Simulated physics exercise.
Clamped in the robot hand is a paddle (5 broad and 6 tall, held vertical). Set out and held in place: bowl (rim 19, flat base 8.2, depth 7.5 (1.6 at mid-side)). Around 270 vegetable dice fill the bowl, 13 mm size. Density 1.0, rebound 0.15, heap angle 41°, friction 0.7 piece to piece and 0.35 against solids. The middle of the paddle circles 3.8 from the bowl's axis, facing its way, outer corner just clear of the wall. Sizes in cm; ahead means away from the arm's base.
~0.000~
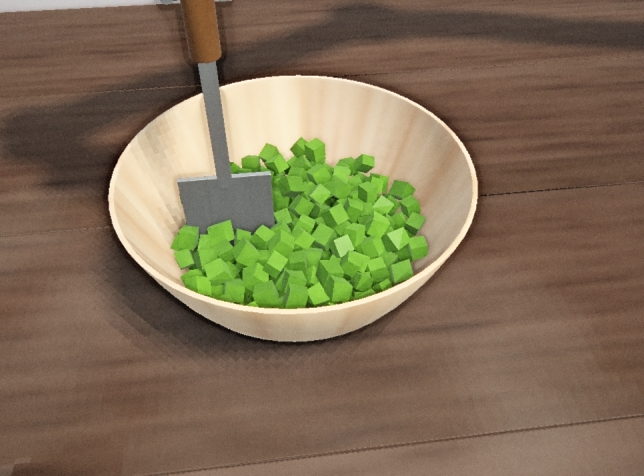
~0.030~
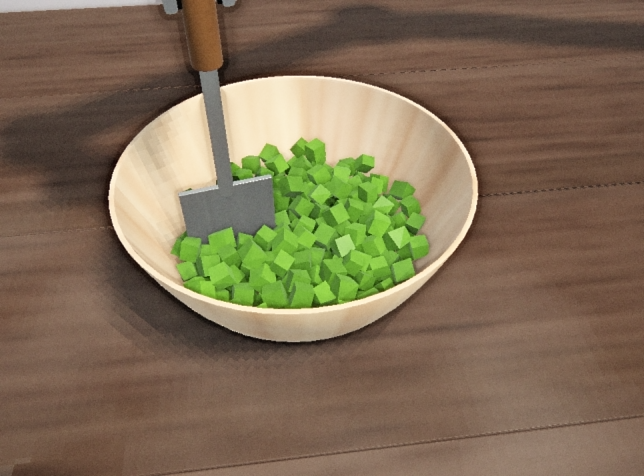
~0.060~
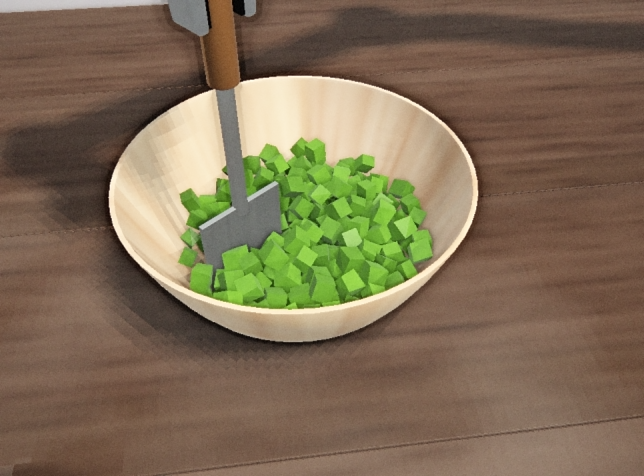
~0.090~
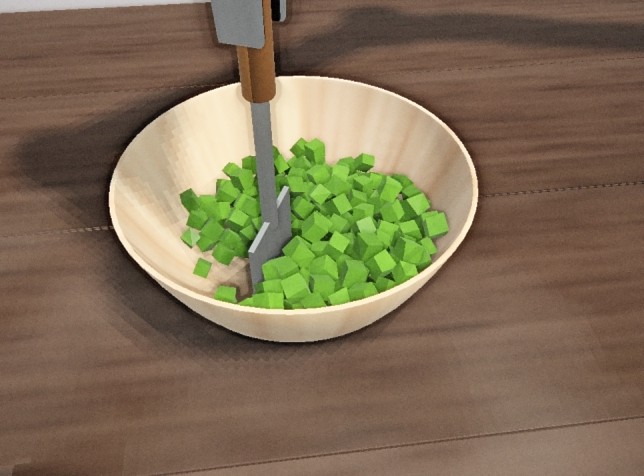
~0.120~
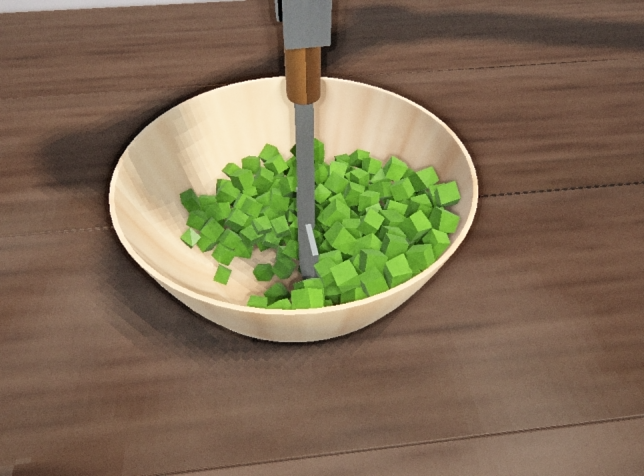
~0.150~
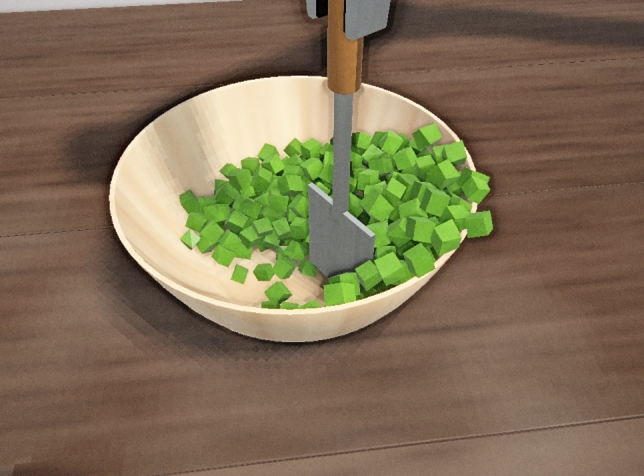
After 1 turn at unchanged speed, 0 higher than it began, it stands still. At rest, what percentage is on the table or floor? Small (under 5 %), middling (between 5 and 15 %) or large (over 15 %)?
Share on the table or floor: Large (over 15 %).
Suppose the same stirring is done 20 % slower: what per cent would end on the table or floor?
Then about 15 per cent.
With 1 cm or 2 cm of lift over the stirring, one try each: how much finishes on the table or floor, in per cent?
About 30 and 30 per cent.
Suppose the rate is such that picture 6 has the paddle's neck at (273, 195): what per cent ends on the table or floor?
About 10 per cent.
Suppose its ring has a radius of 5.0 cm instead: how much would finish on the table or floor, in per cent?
Then about 30 per cent.
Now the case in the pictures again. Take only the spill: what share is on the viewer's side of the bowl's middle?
About 30 per cent.
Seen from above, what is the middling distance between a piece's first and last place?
Some 10 cm.
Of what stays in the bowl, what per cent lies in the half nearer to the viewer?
About 75 per cent.
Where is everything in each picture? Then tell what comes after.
The first picture shows paddle neck at (221, 154), 0° round; upper third of the load around (302, 228), from x 180 to 420, top at y 150; 270 in the bowl.
The second picture shows paddle neck at (222, 162), 11° round; upper third of the load around (304, 235), from x 180 to 420, top at y 150.
The third picture shows paddle neck at (237, 181), 37° round; upper third of the load around (320, 252), from x 190 to 420, top at y 150.
The fourth picture shows paddle neck at (268, 195), 65° round; upper third of the load around (343, 251), from x 190 to 435, top at y 150.
The fifth picture shows paddle neck at (306, 196), 94° round; upper third of the load around (377, 237), from x 190 to 445, top at y 150.
The sixth picture shows paddle neck at (341, 186), 122° round; upper third of the load around (406, 198), from x 190 to 480, top at y 135; 269 in the bowl, 1 in flight or on the tool.
By 0.24 s, 209° round, highest piece 11 above the table; 247 in the bowl, 23 in flight or on the tool.
By 0.34 s, 297° round, highest piece 11 above the table; 209 in the bowl, 16 on the table or floor, 45 in flight or on the tool.
By 0.58 s, 0° round, highest piece 8 above the table; 177 in the bowl, 93 on the table or floor.
By 1.28 s, 0° round, highest piece 8 above the table; 177 in the bowl, 93 on the table or floor.
Final count, 177 in the bowl, 93 on the table or floor. That is 34 % on the table or floor.
